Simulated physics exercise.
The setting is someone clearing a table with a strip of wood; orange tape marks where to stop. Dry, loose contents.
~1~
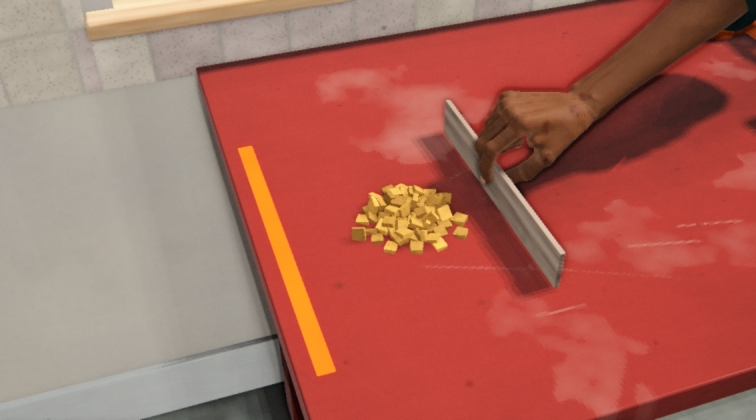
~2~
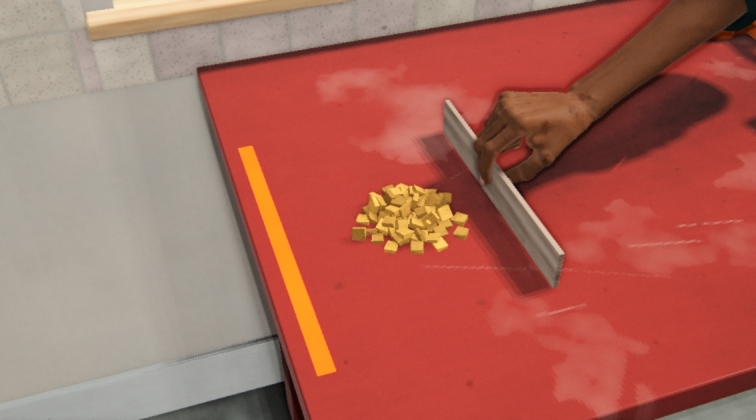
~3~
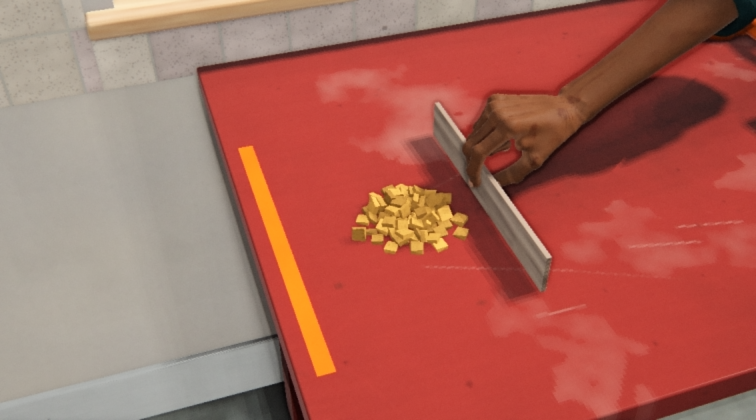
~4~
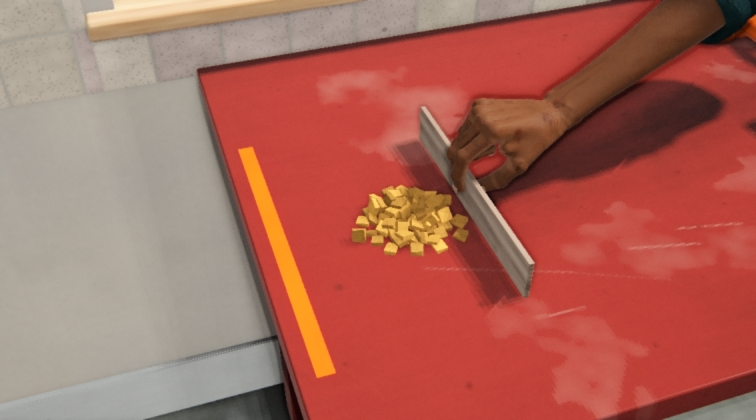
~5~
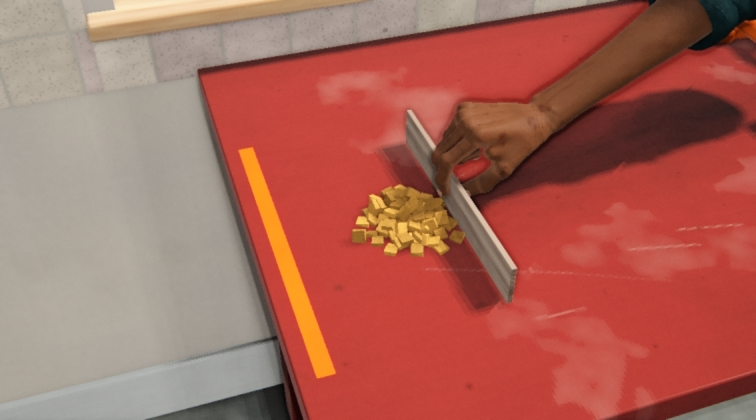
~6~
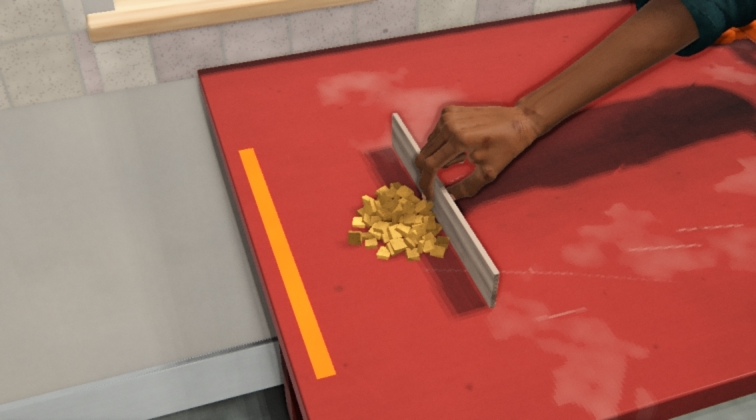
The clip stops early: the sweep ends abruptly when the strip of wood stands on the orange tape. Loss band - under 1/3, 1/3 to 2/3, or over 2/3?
Topping two thirds.
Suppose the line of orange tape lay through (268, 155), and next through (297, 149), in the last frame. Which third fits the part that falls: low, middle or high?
Between a third and two thirds; less than a third.
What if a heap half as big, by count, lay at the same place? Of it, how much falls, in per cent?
70 %, about.
Just after the last frame, strip of wood still moving, near (354, 202); heap all on the table, its front near (277, 253).
A moment on, strip of wood stopped at the orange tape; heap the larger part over the edge.
When it is over, strip of wood stopped at the orange tape; heap the larger part over the edge.
